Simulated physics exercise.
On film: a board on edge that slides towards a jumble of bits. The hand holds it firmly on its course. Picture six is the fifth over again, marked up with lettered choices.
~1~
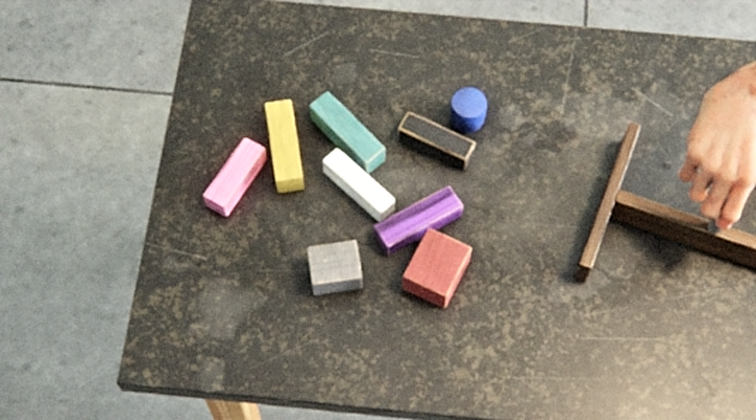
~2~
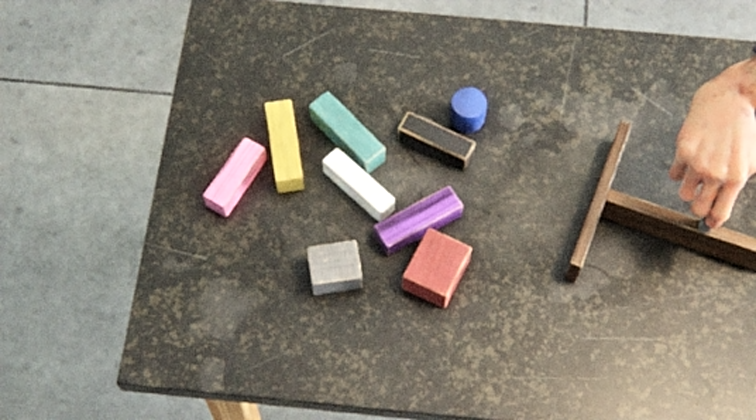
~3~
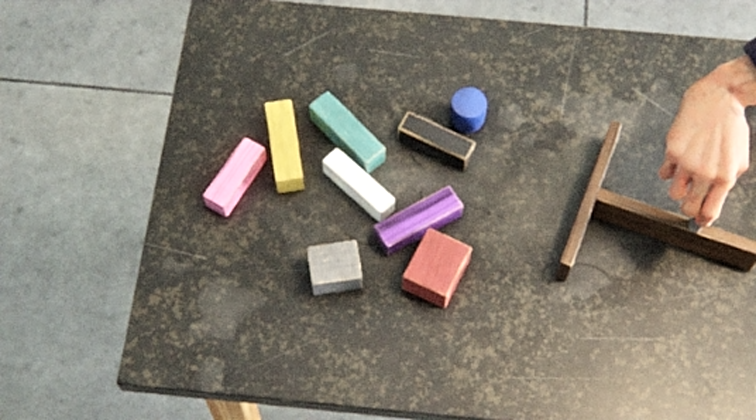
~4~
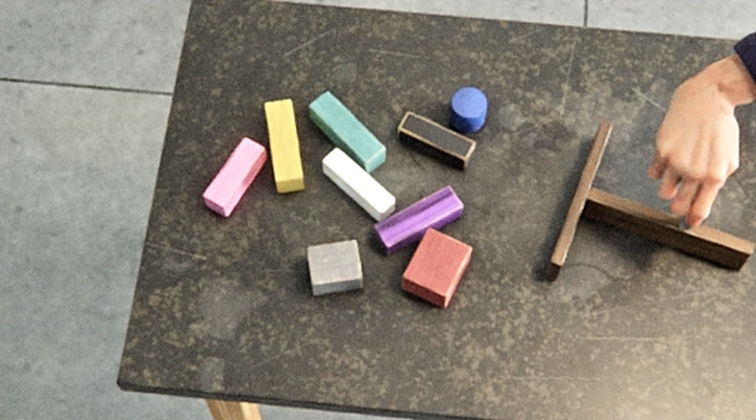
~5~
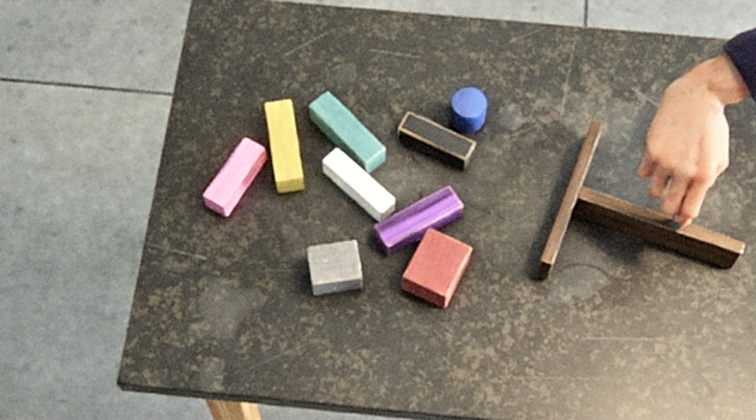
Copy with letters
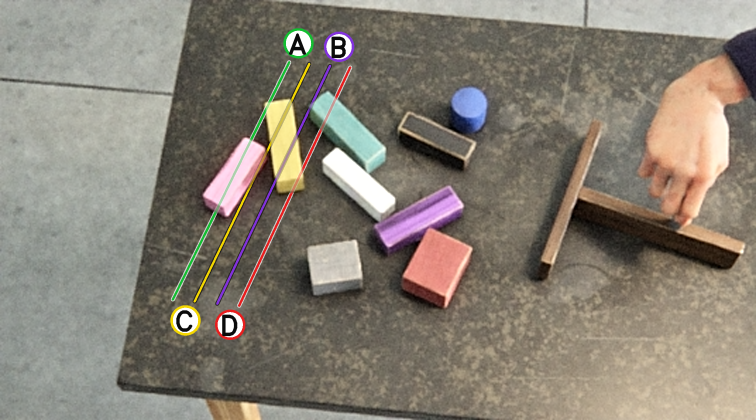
A hand slides a wooden board on edge slowly left across the table towards colourful blocks.
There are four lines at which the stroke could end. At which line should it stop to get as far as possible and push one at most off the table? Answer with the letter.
No second one falls up to A.
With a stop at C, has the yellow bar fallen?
No.
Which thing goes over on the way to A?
The pink stick.
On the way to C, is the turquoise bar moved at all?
Yes.
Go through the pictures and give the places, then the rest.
In the first picture, blue tin (468, 111); yellow bar (285, 146); purple stick (419, 221).
In the second picture, board (602, 192); grey block (335, 267).
In the third picture, board (592, 191); turquoise bar (347, 133).
In the fourth picture, board (583, 190); white stick (358, 185).
In the fifth picture, board (573, 189); blue tin (468, 111); yellow bar (285, 146); purple stick (419, 221).
On the marked copy, A at (233, 176); B at (276, 179); C at (254, 177); D at (297, 181).
With A. Early on, board (451, 178); blue tin (462, 107); red block (395, 277).
Further on, board (331, 167); pink stick (228, 175); yellow bar (264, 143).
At the end, board (234, 159); pink stick over the edge; yellow bar (172, 135); one fallen.
As for the rest, B is within the limit but short; C is within the limit but short; D is within the limit but short.
